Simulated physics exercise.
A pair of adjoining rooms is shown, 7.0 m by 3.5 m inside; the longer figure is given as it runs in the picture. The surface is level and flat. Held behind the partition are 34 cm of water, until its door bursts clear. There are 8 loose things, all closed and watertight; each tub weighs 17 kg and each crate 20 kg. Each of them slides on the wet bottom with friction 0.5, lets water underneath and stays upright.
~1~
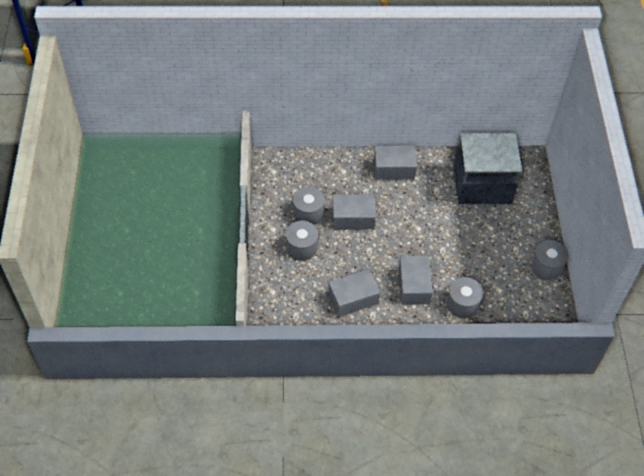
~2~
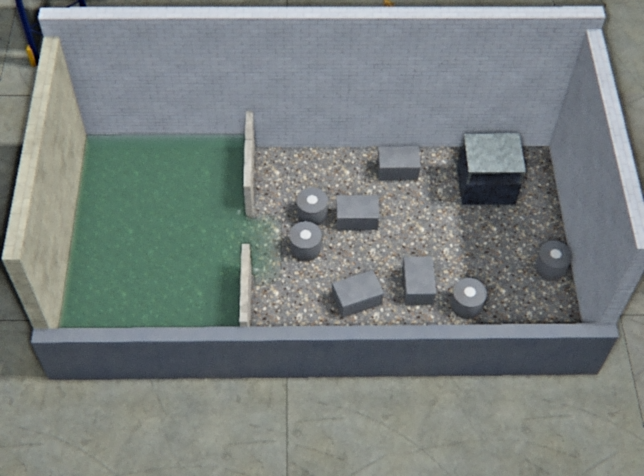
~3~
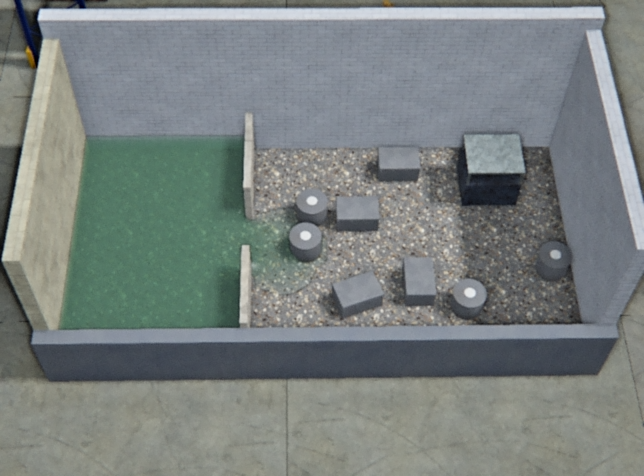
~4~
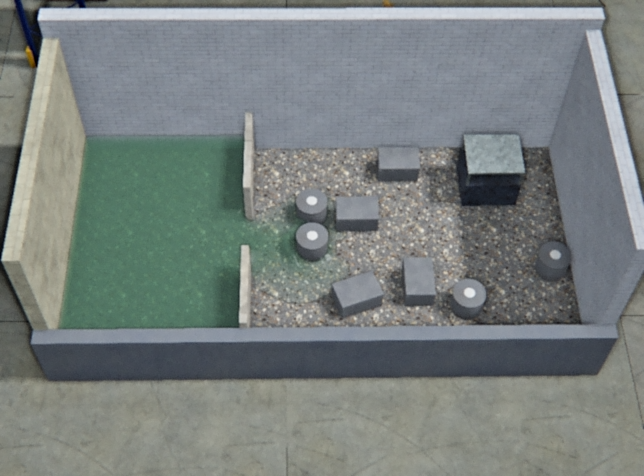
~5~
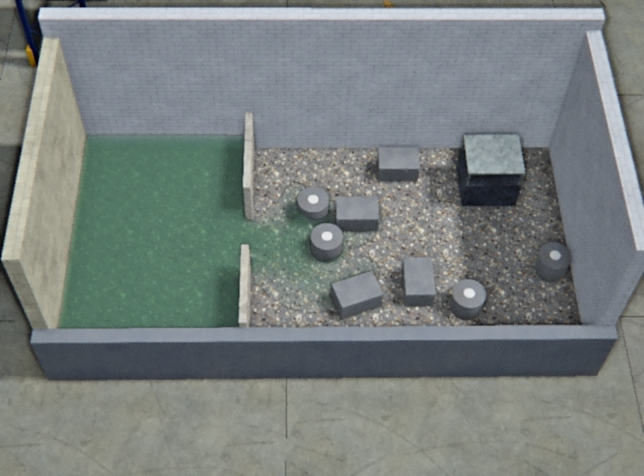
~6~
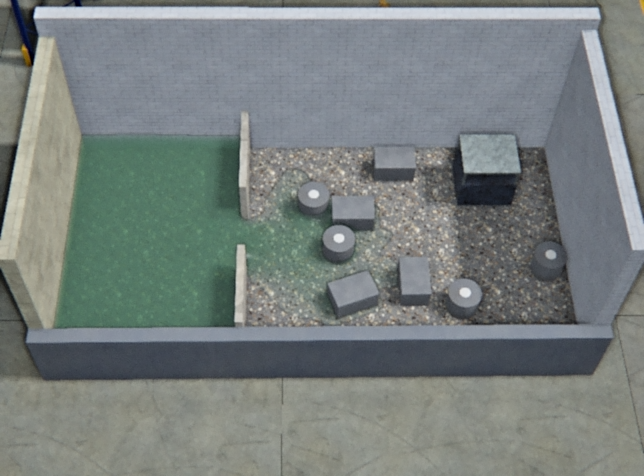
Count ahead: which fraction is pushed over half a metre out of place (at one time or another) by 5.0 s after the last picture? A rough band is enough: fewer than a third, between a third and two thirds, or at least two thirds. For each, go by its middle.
Most likely the portion reaches two thirds.
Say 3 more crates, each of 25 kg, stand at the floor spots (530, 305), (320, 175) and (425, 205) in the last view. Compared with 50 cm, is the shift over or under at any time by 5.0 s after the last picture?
Order as asked - stays inside, stays inside, stays inside.
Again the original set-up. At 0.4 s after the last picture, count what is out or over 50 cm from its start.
By my reckoning, 1.
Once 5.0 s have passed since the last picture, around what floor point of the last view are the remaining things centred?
Near (466, 245).
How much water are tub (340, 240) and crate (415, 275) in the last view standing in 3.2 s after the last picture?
Depth approx. 11 cm / 7 cm.
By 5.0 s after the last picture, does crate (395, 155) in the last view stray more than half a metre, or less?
Within the mark.
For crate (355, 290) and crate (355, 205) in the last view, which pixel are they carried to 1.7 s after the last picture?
I'd say close to (406, 327) and close to (417, 183).
Then, 0.4 s after the last picture 1 of 8 are over 50 cm from their spots; 0 afloat.
Then, 1.7 s after the last picture 5 of 8 are over 50 cm from their spots; 1 afloat.
Then, 3.2 s after the last picture 6 of 8 are over 50 cm from their spots; 2 afloat.
Then, 5.0 s after the last picture 7 of 8 are over 50 cm from their spots, and 7 have been at some point; 6 afloat.
